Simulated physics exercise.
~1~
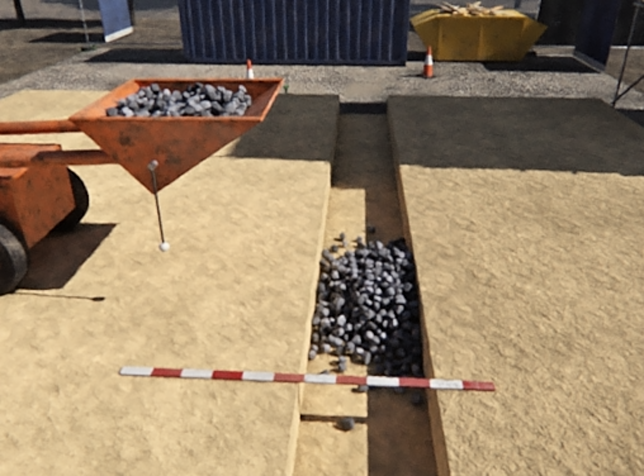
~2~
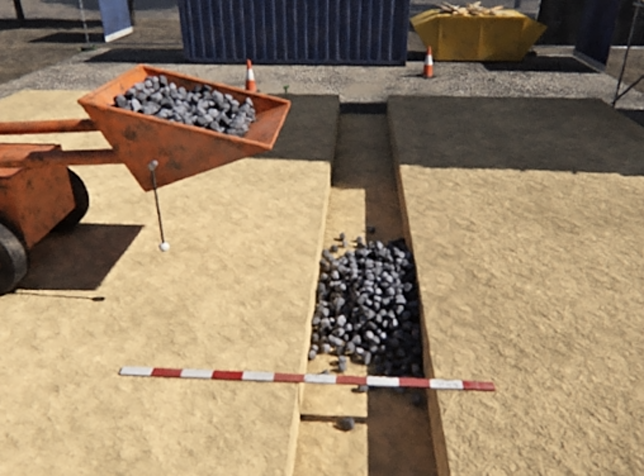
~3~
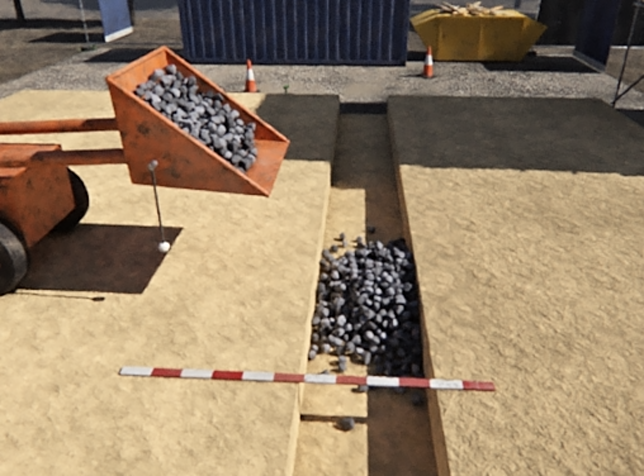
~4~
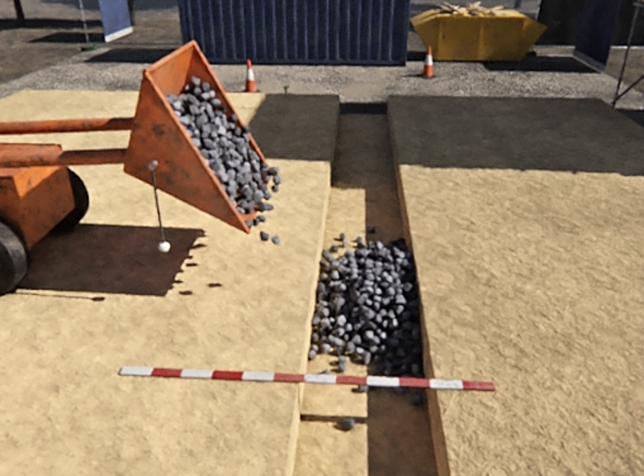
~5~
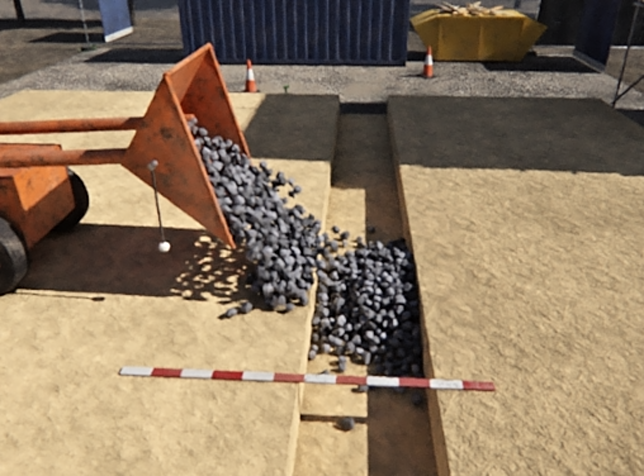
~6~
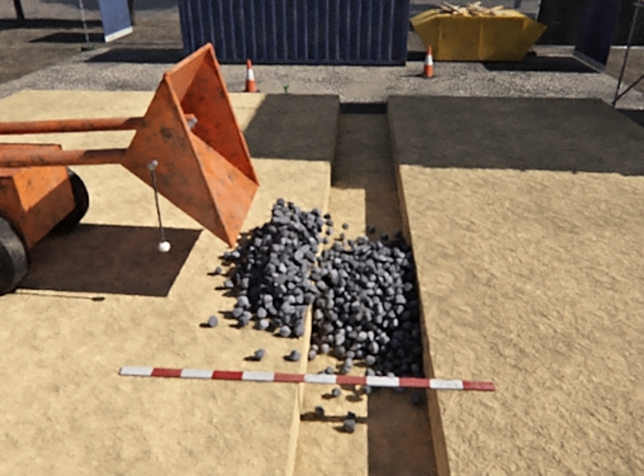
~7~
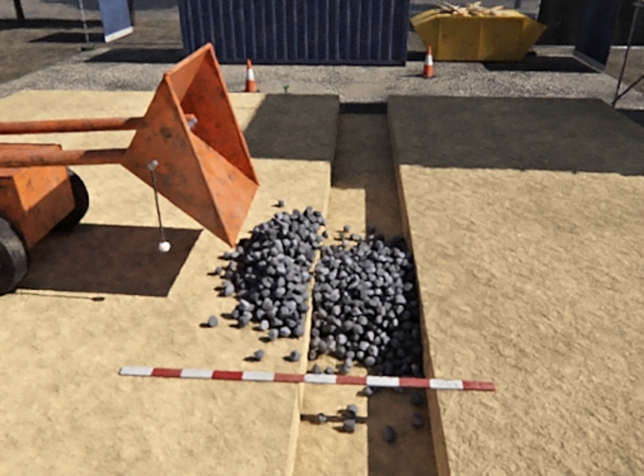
An orange loader bucket tips right and empties grey stones partly beside, partly into the trench.
